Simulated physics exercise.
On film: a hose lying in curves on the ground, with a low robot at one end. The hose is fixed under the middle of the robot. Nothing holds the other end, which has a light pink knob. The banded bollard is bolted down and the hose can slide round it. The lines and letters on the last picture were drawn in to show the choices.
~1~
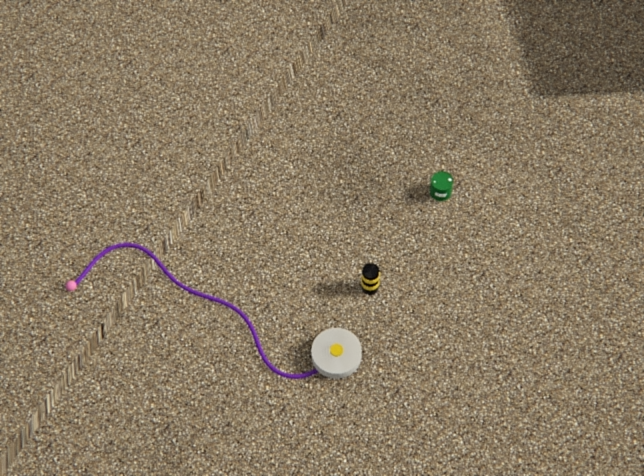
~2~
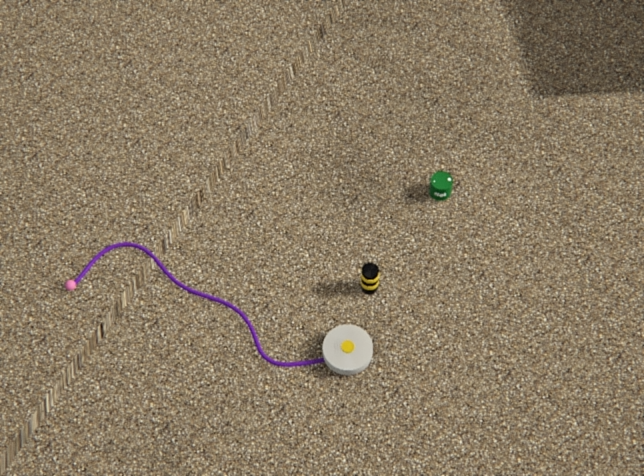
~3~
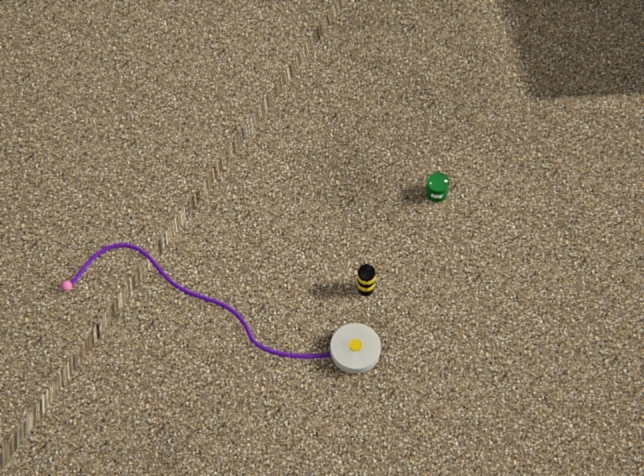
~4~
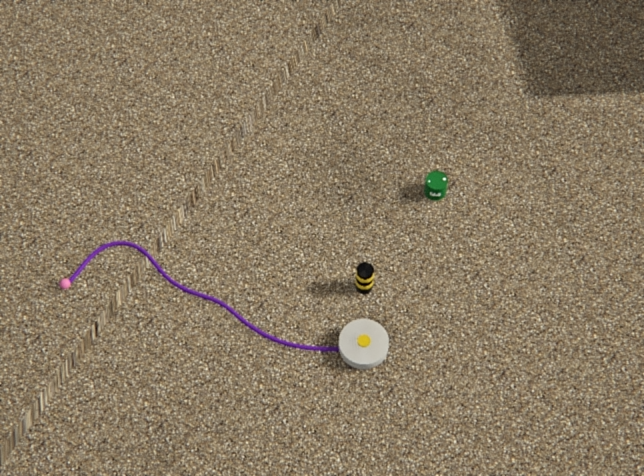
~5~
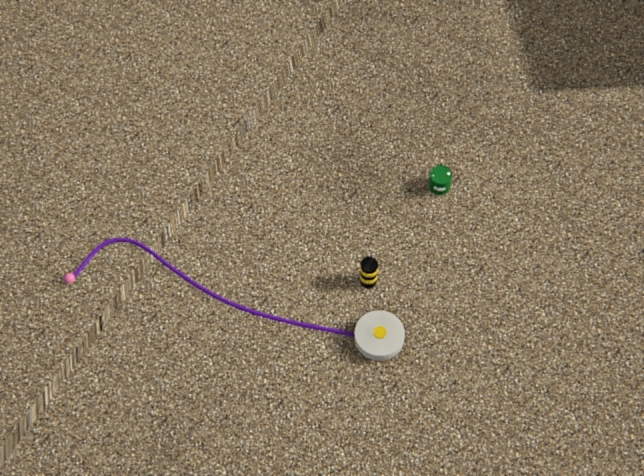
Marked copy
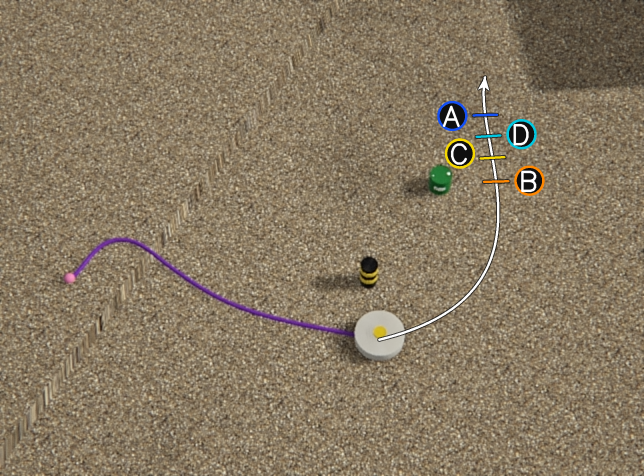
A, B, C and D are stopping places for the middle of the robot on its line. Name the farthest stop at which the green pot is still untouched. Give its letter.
Up to mark D.
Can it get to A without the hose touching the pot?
For that mark, no.
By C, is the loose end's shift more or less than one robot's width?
By then, more.
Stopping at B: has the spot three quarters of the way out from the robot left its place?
By then, yes.
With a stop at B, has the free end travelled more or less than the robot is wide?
By then, more.
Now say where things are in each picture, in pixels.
The first frame shows bollard (370, 279); robot (337, 354); free end (71, 286).
The second frame shows robot (348, 350); free end (70, 285).
The third frame shows robot (356, 349); bollard (366, 280).
The fourth frame shows robot (364, 345); green pot (436, 186).
The fifth frame shows robot (379, 336); free end (69, 278); green pot (440, 180); bollard (369, 273).
On the copy, A at (485, 115); B at (496, 182); C at (493, 158); D at (489, 136); the route from (379, 340) via (498, 226) to (485, 77).
On D. First, robot (471, 289), middle of the hose (288, 297), free end (116, 268).
Then, robot (499, 205), middle of the hose (353, 290), free end (178, 277).
Finally, robot (490, 132), middle of the hose (401, 260), free end (242, 282); only the bollard has been touched, if anything.
By contrast, A brings the hose against the pot; B is safe but short; C is safe but short.
